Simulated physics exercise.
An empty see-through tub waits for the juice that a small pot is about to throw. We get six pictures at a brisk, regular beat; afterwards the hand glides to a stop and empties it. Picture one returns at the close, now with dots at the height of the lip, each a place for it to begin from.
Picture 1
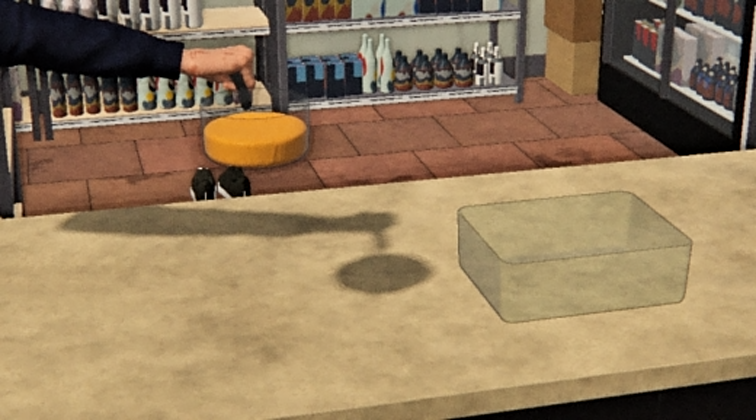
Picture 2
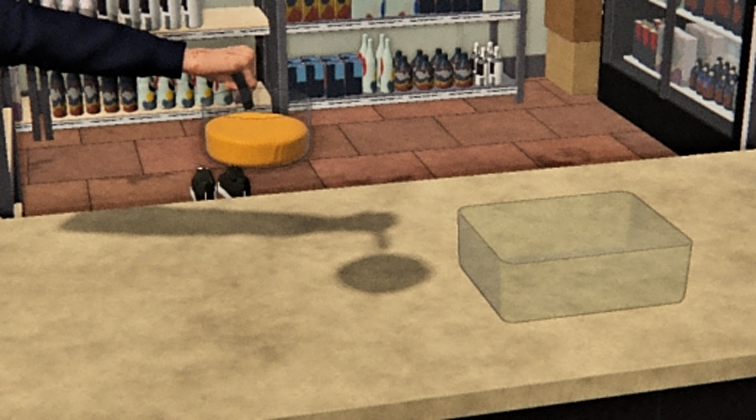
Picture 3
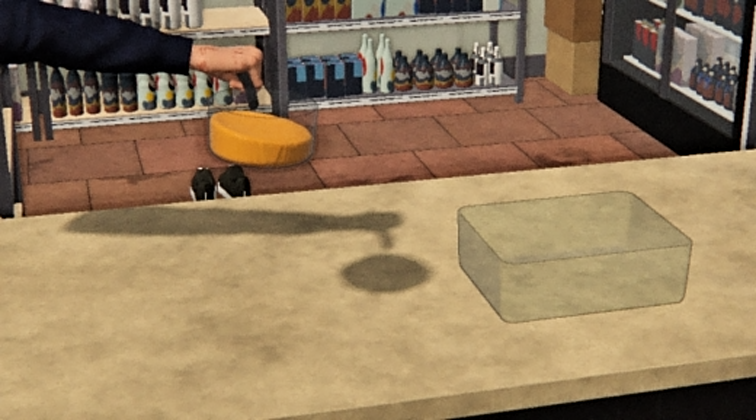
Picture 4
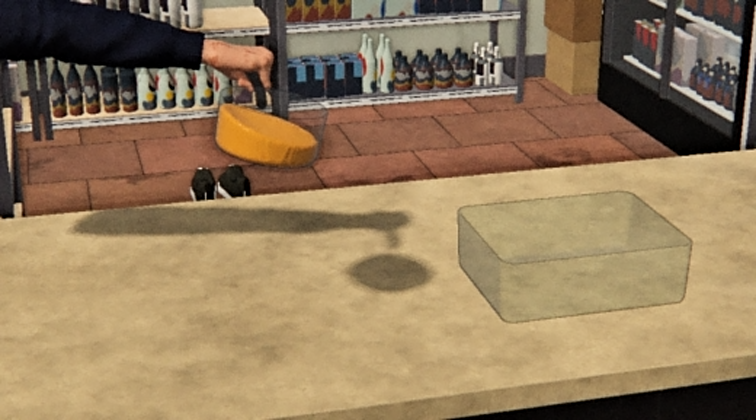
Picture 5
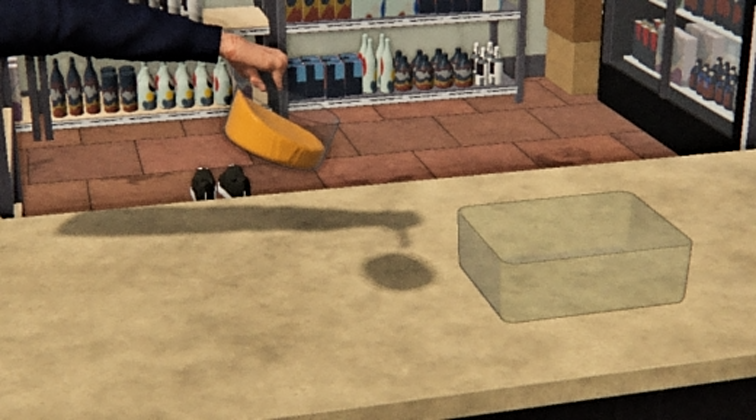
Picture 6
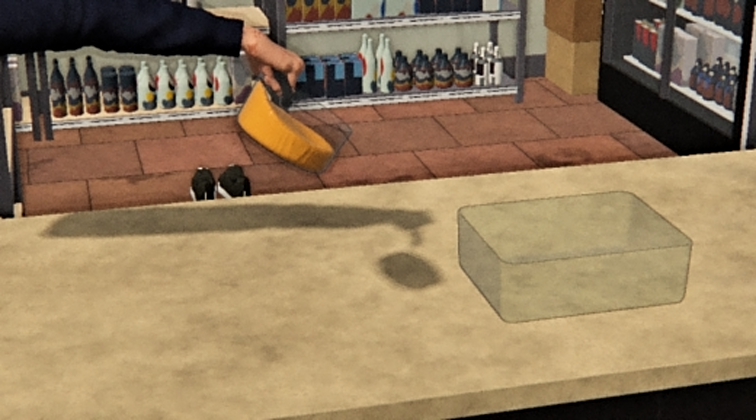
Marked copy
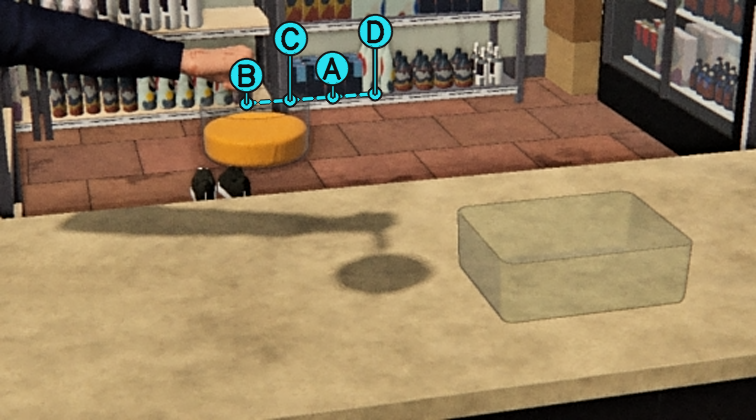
A small round pot of orange juice, held from above by a hand reaching in from the left, hangs level and nearly still beyond a counter where an empty see-through tub sits. The hand then moves a little to the right, and the pot tilts steadily, its right side dipping lower.
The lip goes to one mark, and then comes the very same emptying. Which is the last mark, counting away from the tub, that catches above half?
That is spot B.
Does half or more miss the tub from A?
No.
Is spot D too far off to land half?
No.
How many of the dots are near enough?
All four.
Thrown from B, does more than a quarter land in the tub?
Yes.
On the marked copy, A at (332, 96); B at (246, 103); C at (290, 100); D at (375, 93).
With A, about 64 % lands in the tub, 6 % falls short and 30 % goes beside or beyond.
With B, about 67 % lands in the tub, 21 % falls short and 12 % goes beside or beyond.
With C, about 72 % lands in the tub, 6 % falls short and 21 % goes beside or beyond.
With D, about 81 % lands in the tub, 8 % falls short and 11 % goes beside or beyond.
